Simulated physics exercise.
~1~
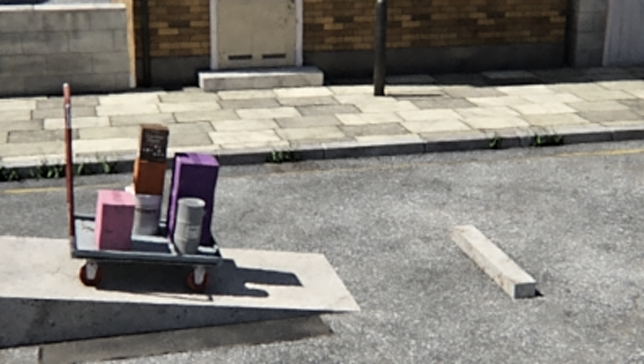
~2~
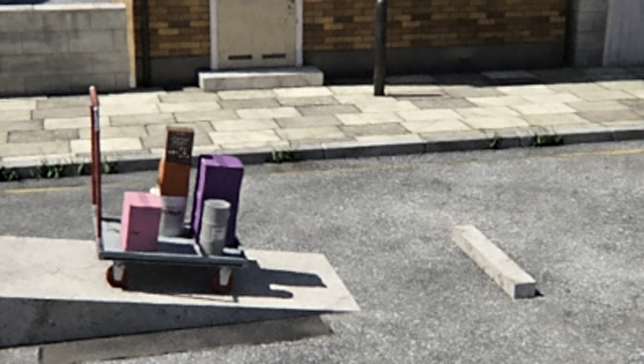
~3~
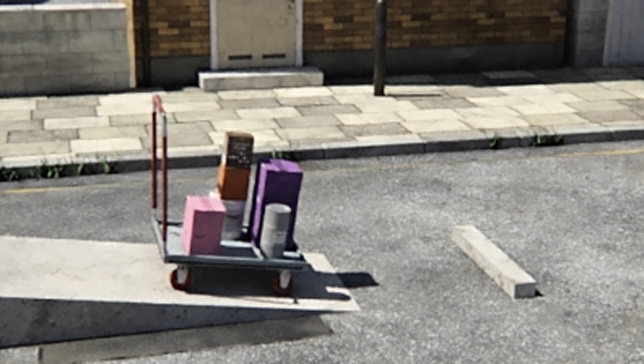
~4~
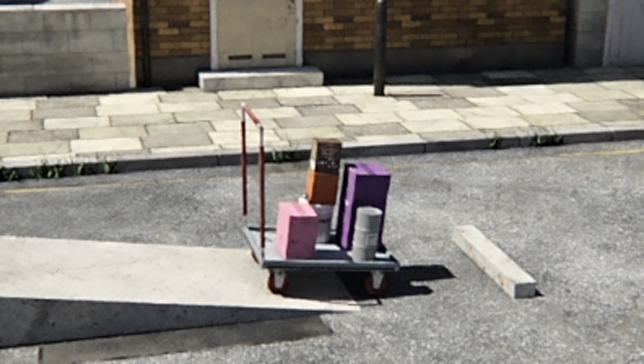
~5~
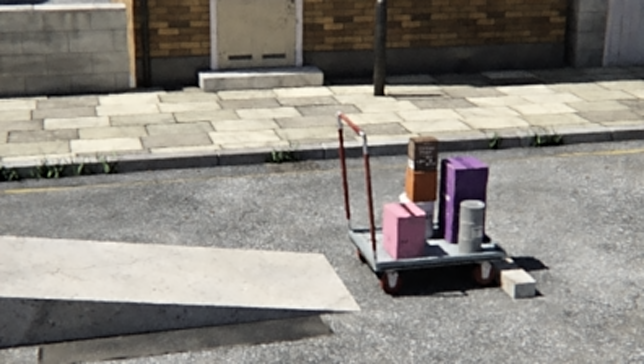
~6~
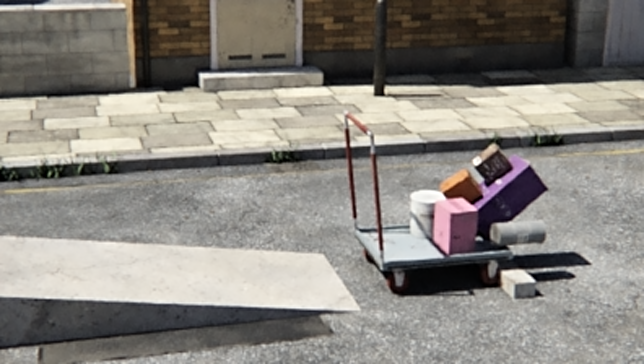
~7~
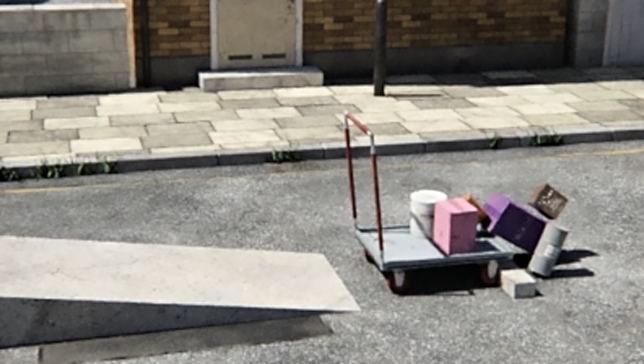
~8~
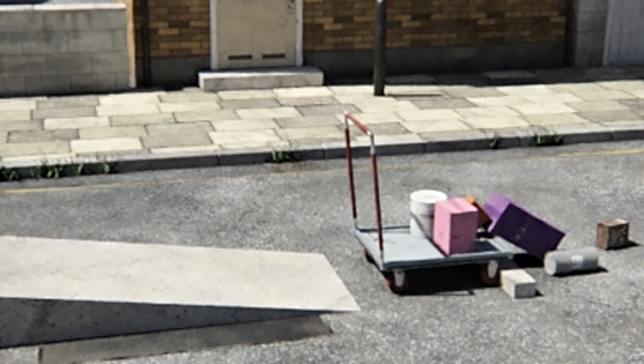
On a paved street beside a brick building, a loaded trolley rolls right down a ramp and stops against a low kerb block; its load pitches forward, the purple box, brown box and grey canister tumbling off while the pink box and white pail stay upright aboard beside the toppled orange box.
